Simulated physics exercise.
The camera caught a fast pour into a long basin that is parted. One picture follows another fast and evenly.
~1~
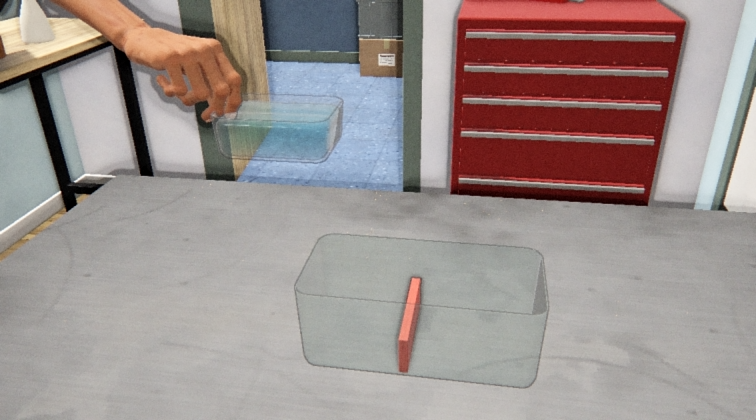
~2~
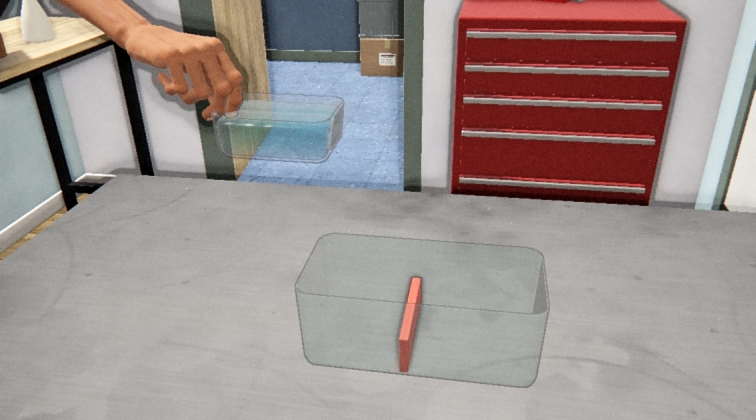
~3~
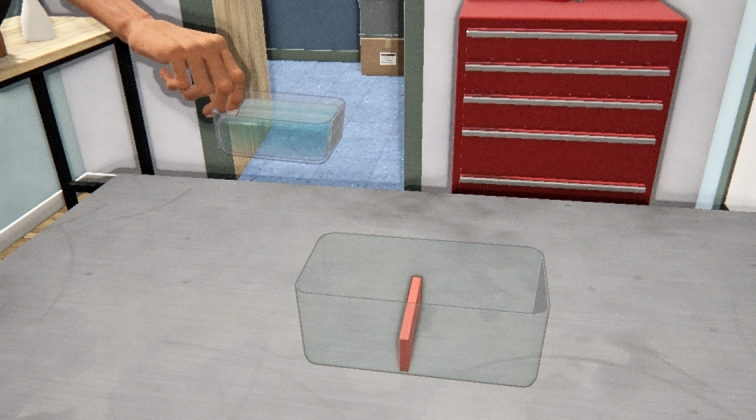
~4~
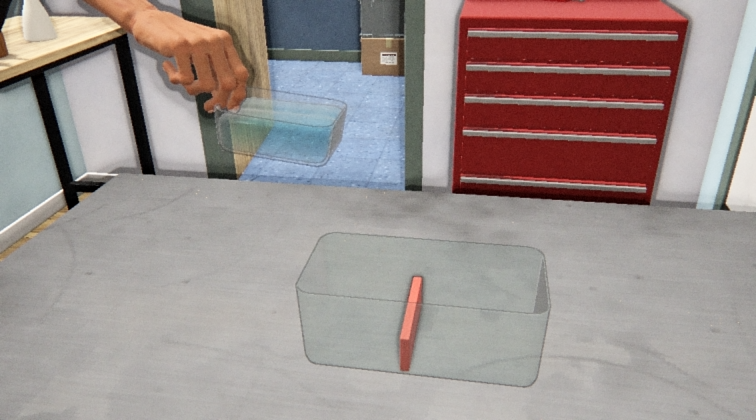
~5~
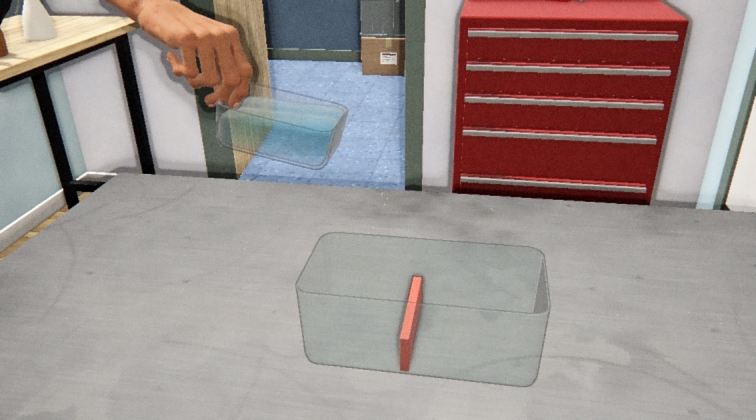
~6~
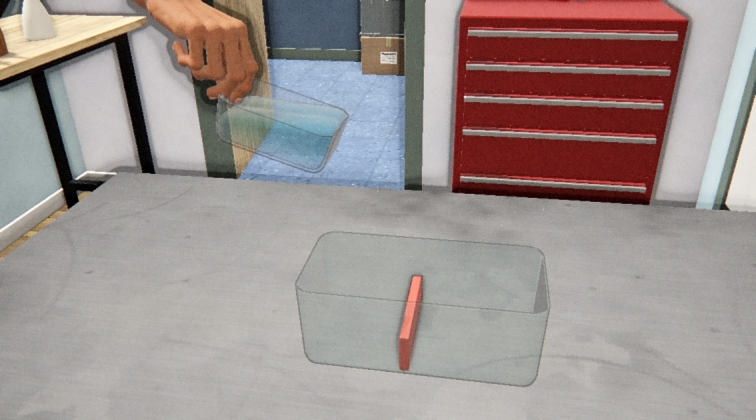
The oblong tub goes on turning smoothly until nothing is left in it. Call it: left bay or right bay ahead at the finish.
Left bay.
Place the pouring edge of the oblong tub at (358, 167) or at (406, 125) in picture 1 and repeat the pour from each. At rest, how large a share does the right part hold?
It comes to 45 % the first time and 85 % the second.
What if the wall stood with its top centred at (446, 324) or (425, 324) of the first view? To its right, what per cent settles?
It would come to roughly 15 per cent the first time and roughly 25 per cent the second.
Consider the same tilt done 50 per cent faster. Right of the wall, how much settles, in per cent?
Roughly 15 %.
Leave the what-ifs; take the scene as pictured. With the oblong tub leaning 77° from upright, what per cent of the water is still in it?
Still holding around 15 %, give or take.
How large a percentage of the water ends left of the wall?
It works out to around 65 percent.
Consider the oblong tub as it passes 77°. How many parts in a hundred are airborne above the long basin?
55 %.
A moment on, the tilt is 77° and 17 per cent is still to pour, 17 is left of the wall and 11 right of it.
Next, the tilt is 105° and 3 per cent is still to pour, 56 is left of the wall and 33 right of it.
Then the tilt is 106° and 0 per cent is still to pour, 63 is left of the wall and 35 right of it.
Later the tilt is 106° and 0 per cent is still to pour, 63 is left of the wall and 35 right of it.
In the end 63 per cent lies left of the wall, 35 right of it and 3 outside.
